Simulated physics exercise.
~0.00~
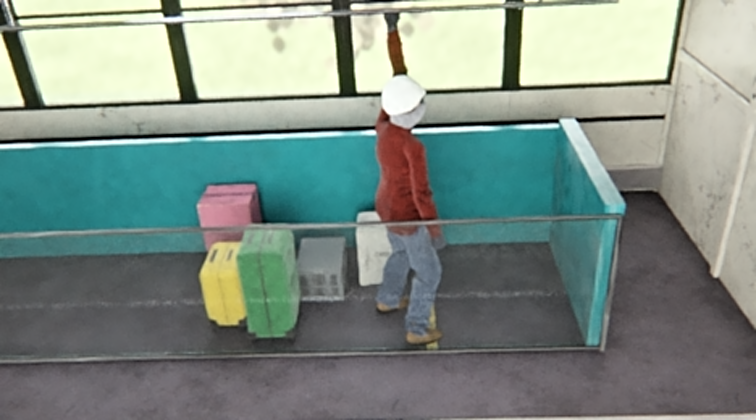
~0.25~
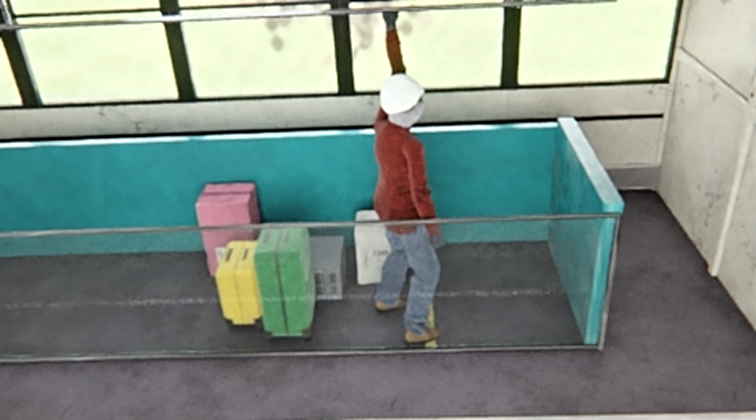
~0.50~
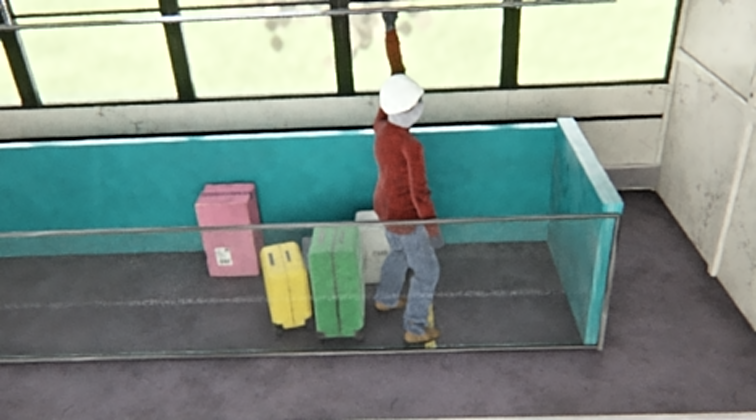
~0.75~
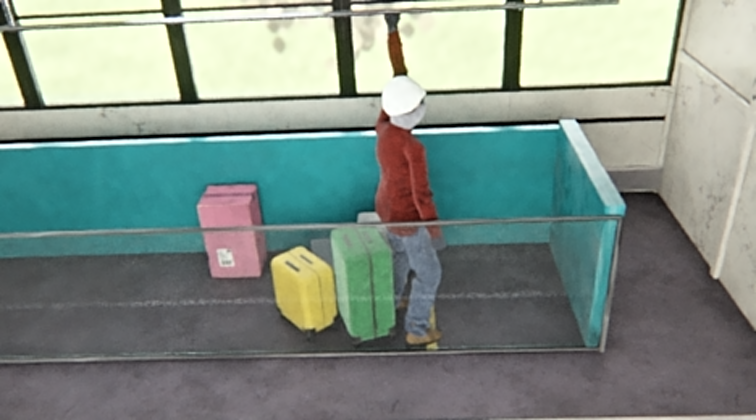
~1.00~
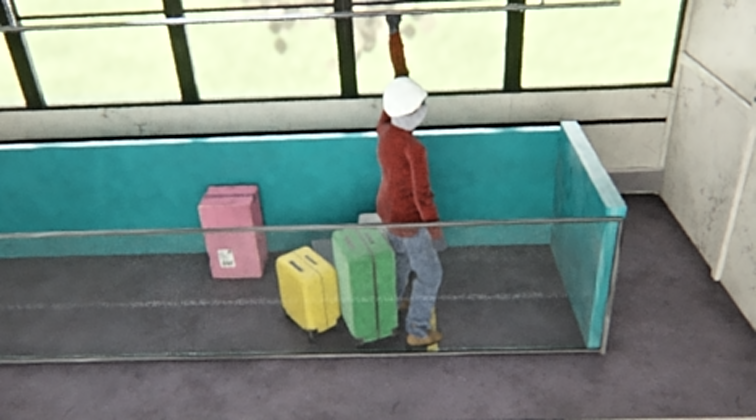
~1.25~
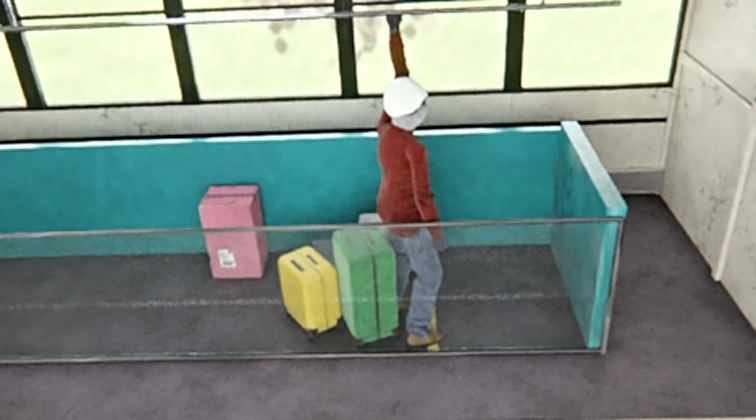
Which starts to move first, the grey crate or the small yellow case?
The small yellow case starts first, rolling right while the grey crate is still standing in its place. The crate only shifts later.
